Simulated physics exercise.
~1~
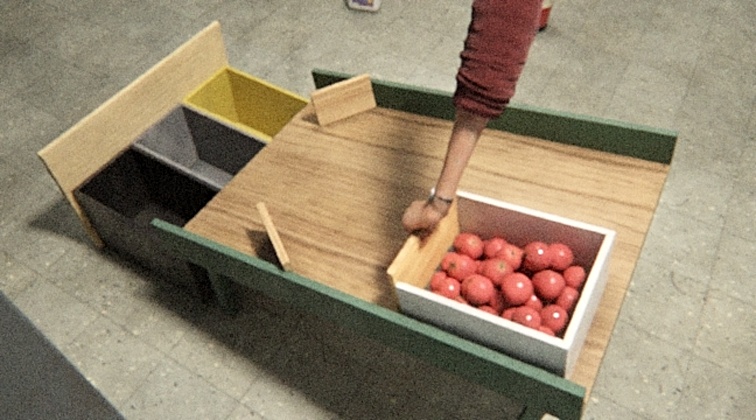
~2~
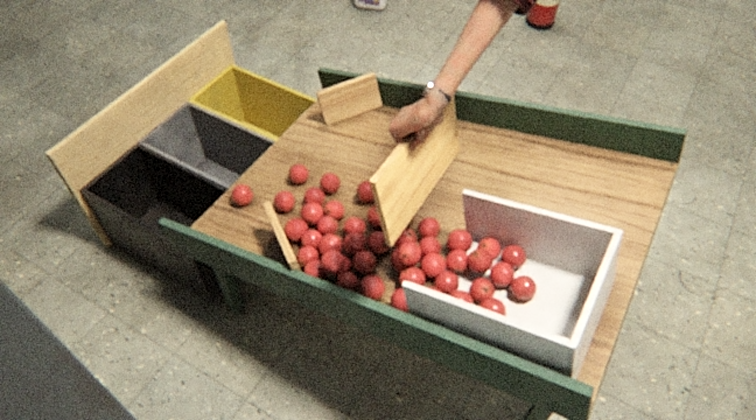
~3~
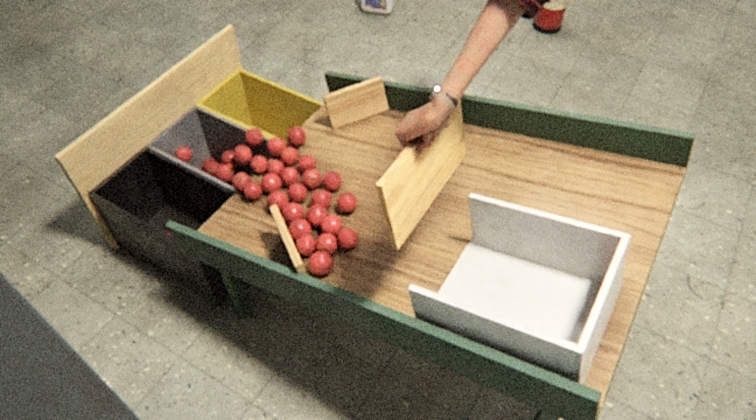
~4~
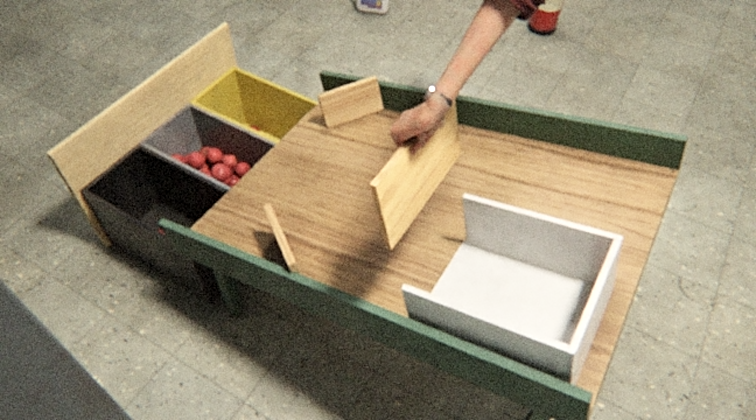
A hand in a red sleeve grips a wooden gate on a low wooden table with green side walls, seen from above on a grey tiled floor. Behind the gate, a white pen at the right holds a heap of red tomatoes, while two small angled boards stand farther left, before black, grey and yellow containers. The hand lifts the gate clear, and the tomatoes spill out leftward across the wood. They roll on between the boards toward the far edge, emptying the pen. At the end the table is bare, tomatoes lie piled in the grey bin, and the hand still holds the gate.
